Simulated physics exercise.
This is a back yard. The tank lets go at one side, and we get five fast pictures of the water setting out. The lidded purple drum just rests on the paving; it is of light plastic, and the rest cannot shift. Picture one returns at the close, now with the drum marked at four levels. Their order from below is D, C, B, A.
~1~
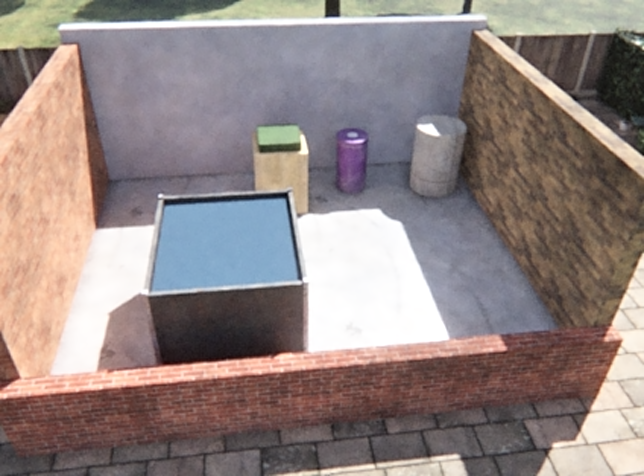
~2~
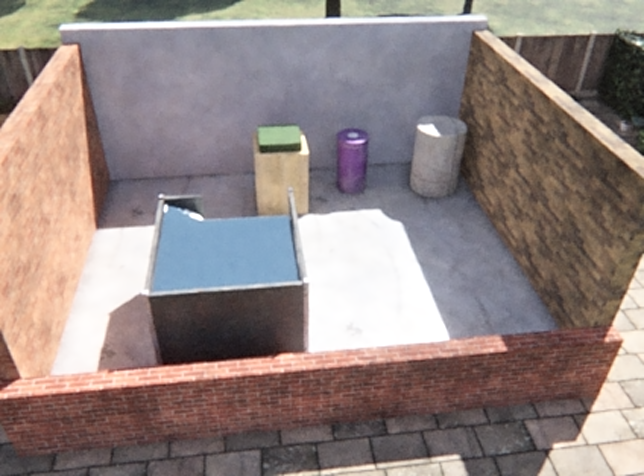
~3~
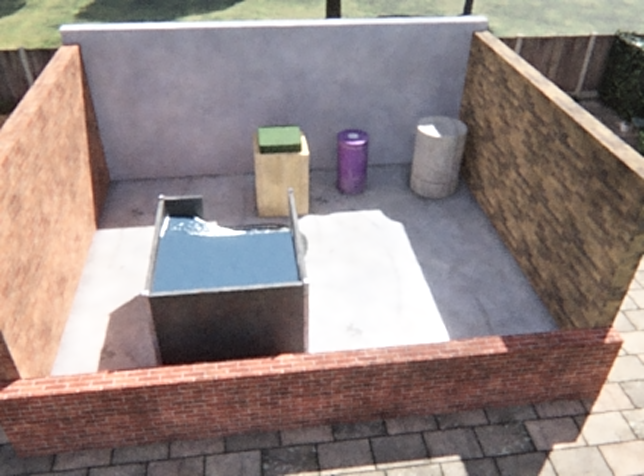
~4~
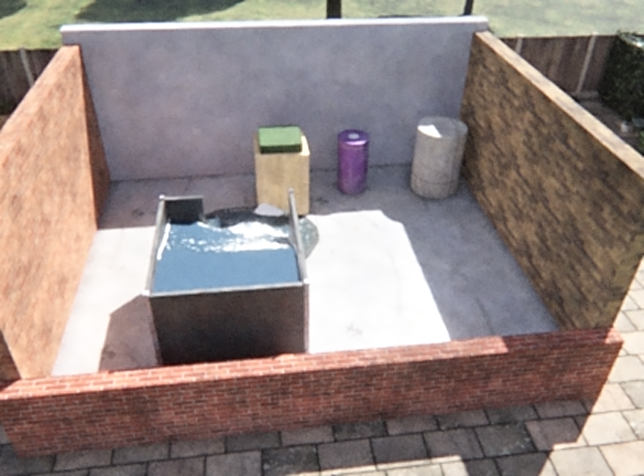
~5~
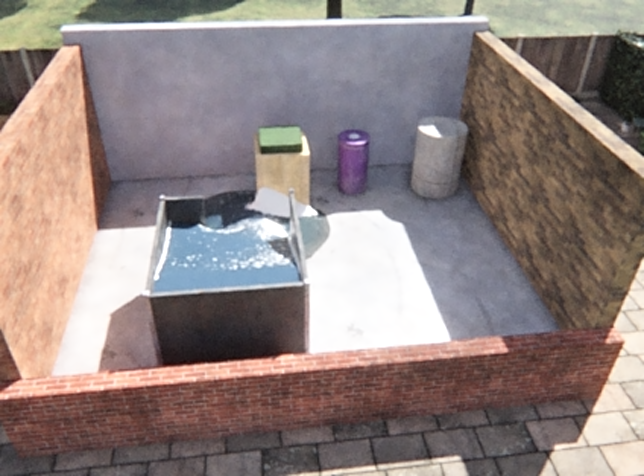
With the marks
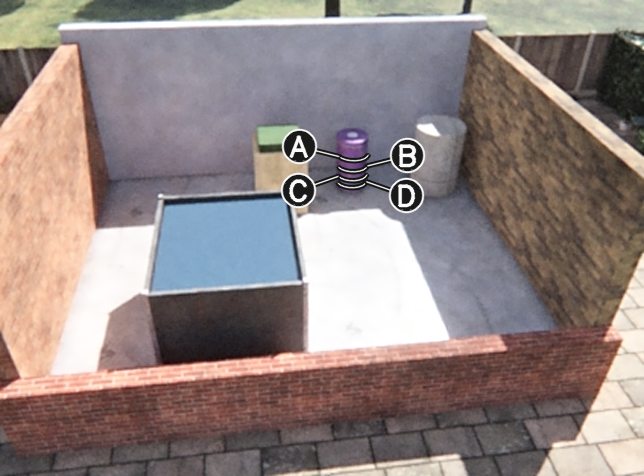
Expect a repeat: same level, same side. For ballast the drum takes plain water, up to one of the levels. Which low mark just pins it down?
Choose C.
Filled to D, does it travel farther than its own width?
Yes.
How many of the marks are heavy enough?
Three of them.
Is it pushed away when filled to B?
No, that is safe.
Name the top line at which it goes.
Line D.
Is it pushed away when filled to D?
Yes, that goes wrong.
On the marked copy, A at (355, 160); B at (354, 171); C at (354, 180); D at (354, 187); from the bottom up D, C, B, A.
If A is chosen, it does not move.
If B is chosen, it does not move.
If C is chosen, it does not move.
If D is chosen, it is pushed about twice its own width away.
